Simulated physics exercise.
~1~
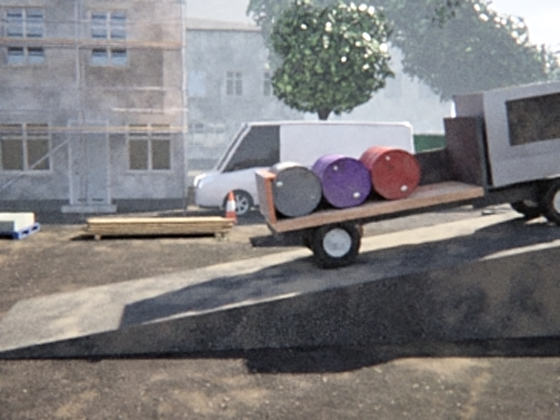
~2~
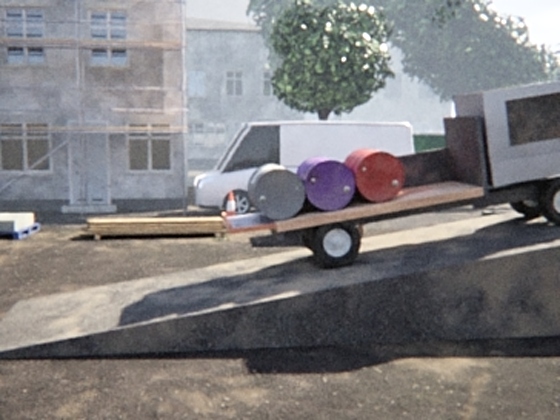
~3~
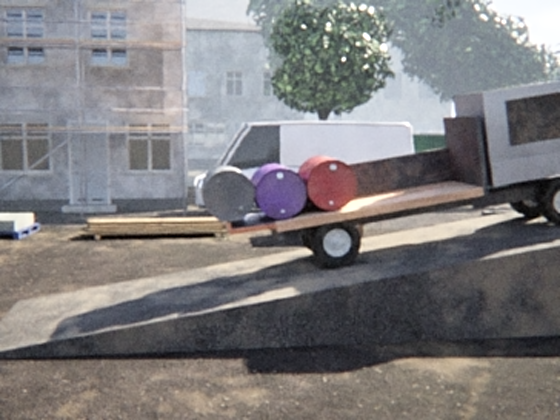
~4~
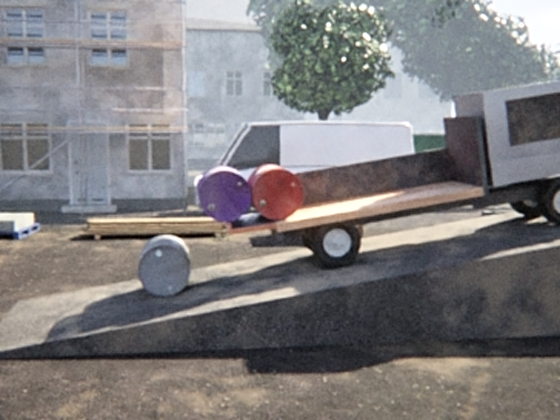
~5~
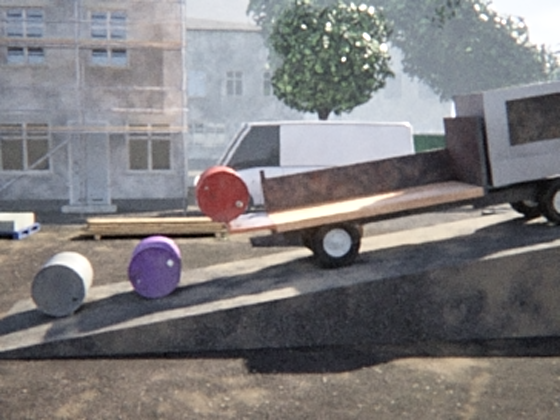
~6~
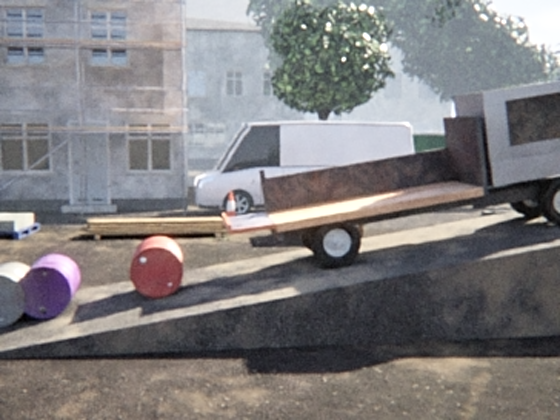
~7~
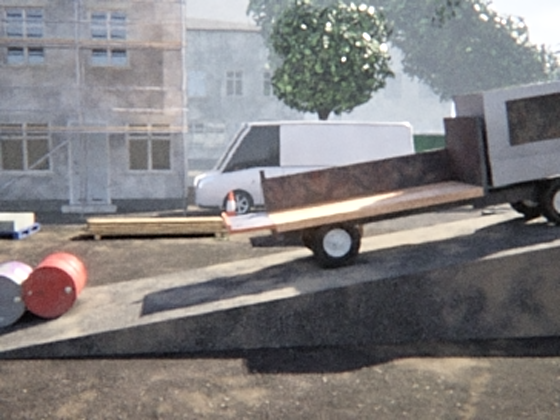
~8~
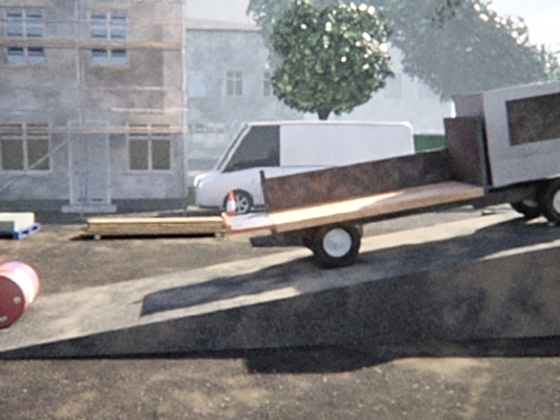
To begin with, a grey, a purple and a red drum lie side by side on the bed of a pick-up parked on a slope, its tail end low. The tailgate drops open, and the drums start rolling left toward it. The grey drum leads, passing over the lowered gate and falling to the sloping ground, with purple following close behind. Red crosses the gate last and drops off too, while the others roll on downhill. Grey and purple pass out of view at the left, and red ends on the ground, partly cut off by the left edge, leaving the bed empty.
